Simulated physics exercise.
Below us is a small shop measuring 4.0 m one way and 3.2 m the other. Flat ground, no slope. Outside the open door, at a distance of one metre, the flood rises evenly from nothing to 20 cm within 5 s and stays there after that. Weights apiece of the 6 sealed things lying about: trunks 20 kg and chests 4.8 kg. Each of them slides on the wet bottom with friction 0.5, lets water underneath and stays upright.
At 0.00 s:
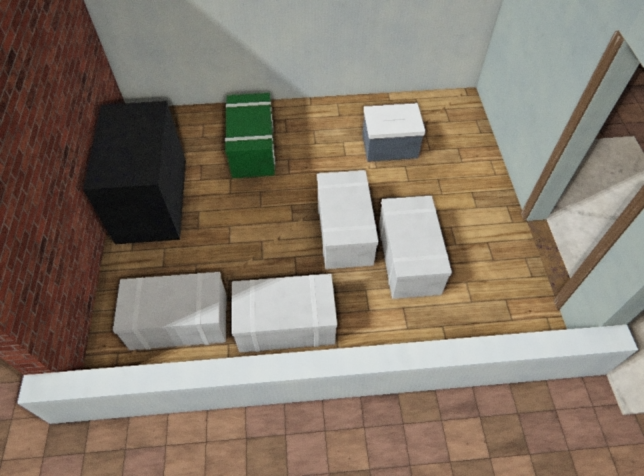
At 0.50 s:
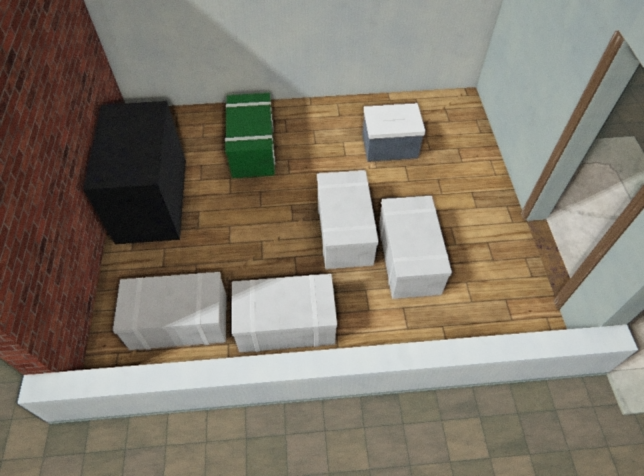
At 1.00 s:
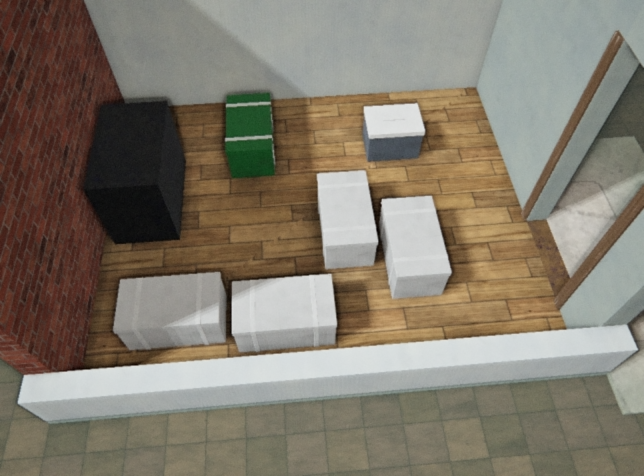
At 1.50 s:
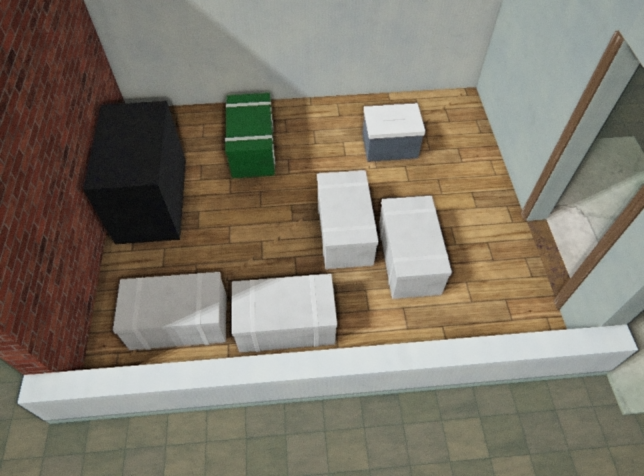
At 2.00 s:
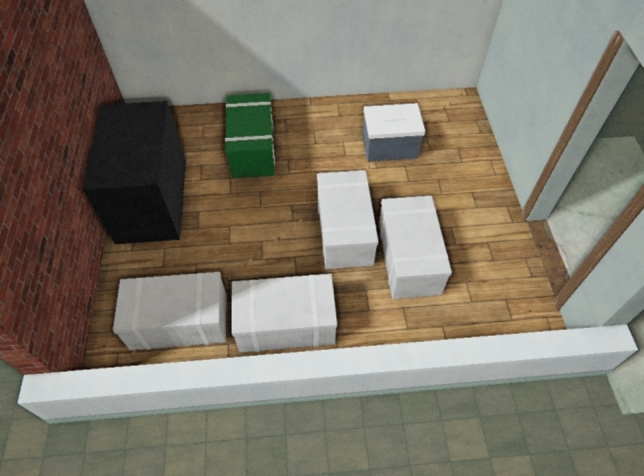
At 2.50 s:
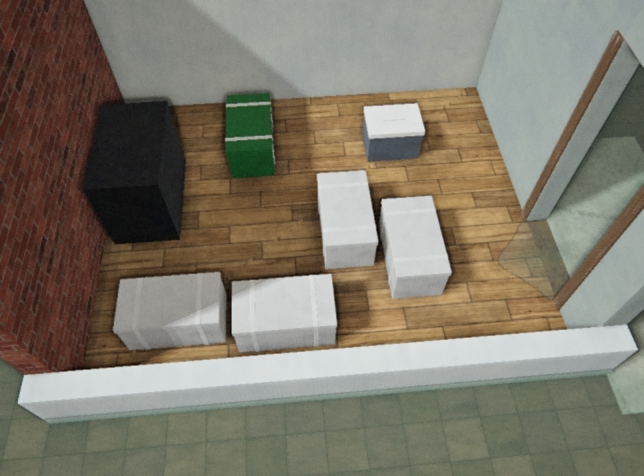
Small shop of unmoving trunks and chests, murky water covering the tiles outside, then thinly edging in through the right doorway.
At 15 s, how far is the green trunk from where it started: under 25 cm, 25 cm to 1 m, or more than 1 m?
Prediction: It relocates a short stretch.
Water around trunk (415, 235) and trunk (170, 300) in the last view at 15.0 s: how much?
11 and 13 cm.
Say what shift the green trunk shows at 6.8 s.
It has shifted about 0 cm.
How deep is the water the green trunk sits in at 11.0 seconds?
The depth there is around 10 cm.
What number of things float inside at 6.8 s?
At that time the total is 2.
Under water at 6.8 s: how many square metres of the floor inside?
Close to 8.0 m2, I'd say.
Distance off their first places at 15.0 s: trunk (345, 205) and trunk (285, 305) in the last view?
Respectively 150 and 80 cm.
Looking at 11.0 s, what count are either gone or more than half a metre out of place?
By my tally, 6.
After 3.5 s the green trunk is near (249, 121), 0.0 m from its start, aground; 0 afloat.
After 6.8 s the green trunk is near (249, 121), 0.0 m from its start, aground; 2 afloat.
After 11.0 s the green trunk is near (202, 100), 0.6 m from its start, afloat; 6 afloat.
After 15.0 s the green trunk is near (214, 97), 0.5 m from its start, afloat; 6 afloat.
